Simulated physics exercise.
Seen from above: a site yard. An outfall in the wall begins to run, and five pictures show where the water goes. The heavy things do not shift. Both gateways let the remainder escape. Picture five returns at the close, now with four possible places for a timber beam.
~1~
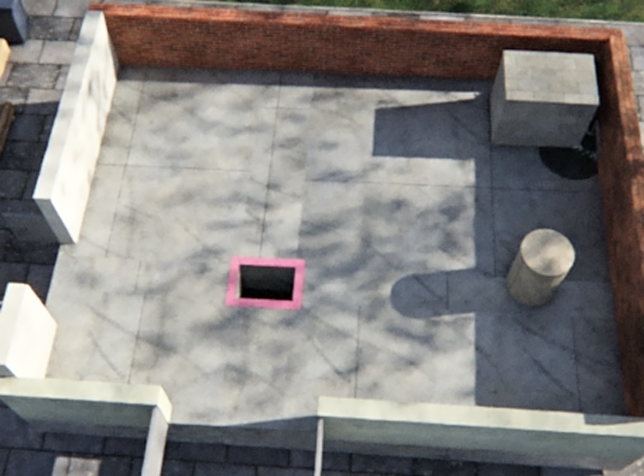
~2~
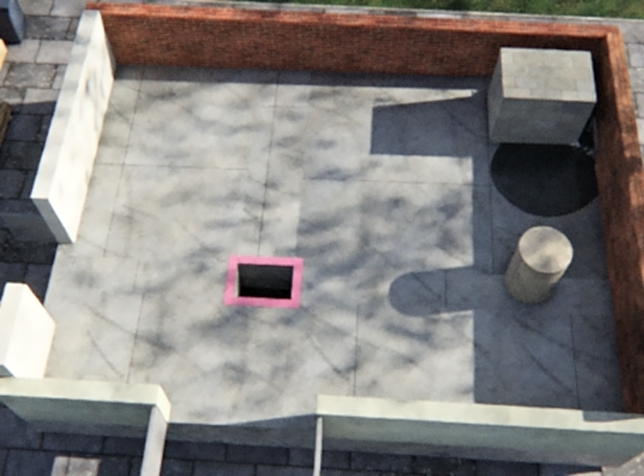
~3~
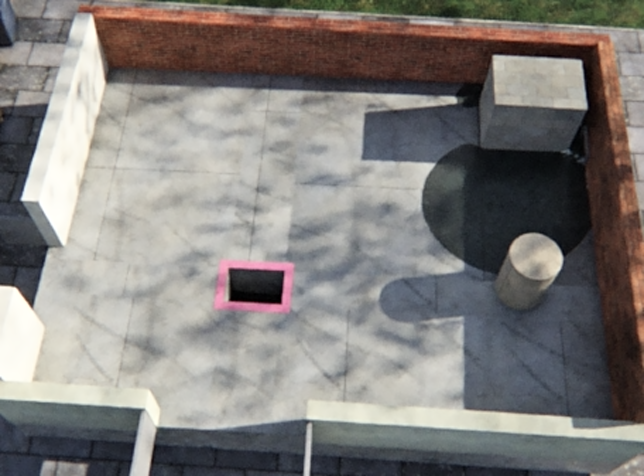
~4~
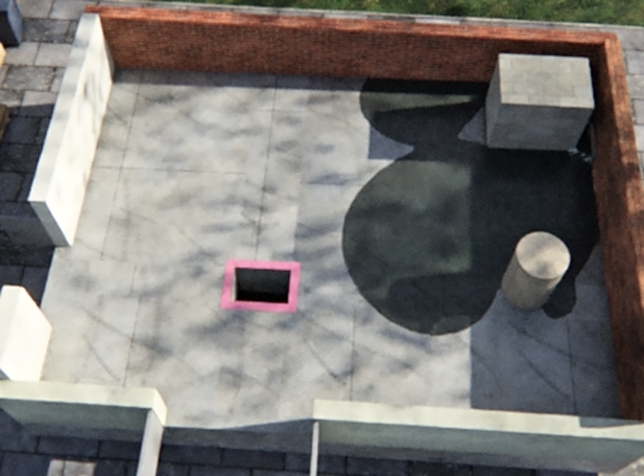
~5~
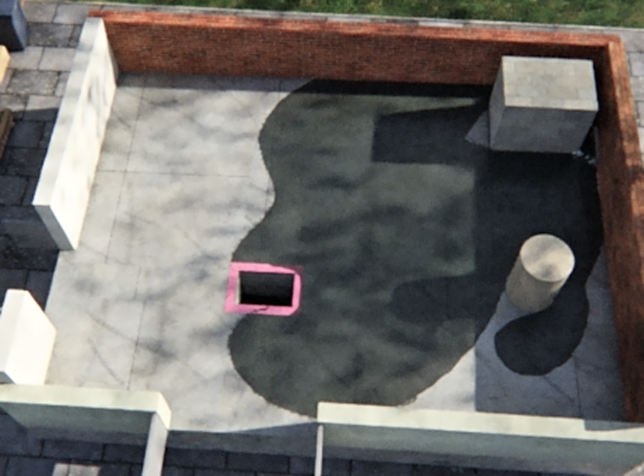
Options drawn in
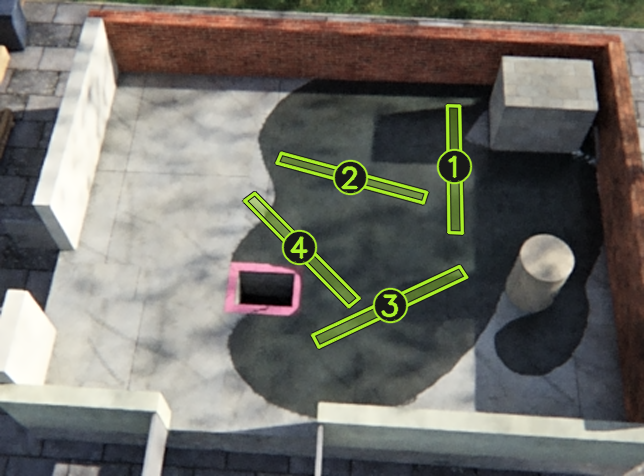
Dark water spread from beside the concrete block in the upper right corner of a walled yard, flowed around a round pillar, then crept left across the pale ground and reached the pink-edged pit.
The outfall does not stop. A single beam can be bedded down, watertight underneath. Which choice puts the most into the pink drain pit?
3.
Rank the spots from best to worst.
The order is 3, 2, 1, 4.
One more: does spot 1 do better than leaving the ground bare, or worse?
Worse.
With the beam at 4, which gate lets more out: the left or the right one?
The left one.
In lime, 1 from (455, 232) to (453, 105); 2 from (279, 158) to (424, 197); 3 from (315, 341) to (463, 271); 4 from (249, 197) to (353, 302).
With 1, about 12 % of the stream goes into the pink drain pit, about 87 % out by the gates.
With 2, about 18 % of the stream goes into the pink drain pit, about 80 % out by the gates.
With 3, about 29 % of the stream goes into the pink drain pit, about 70 % out by the gates.
With 4, next to none of the stream goes into the pink drain pit, about 97 % out by the gates.
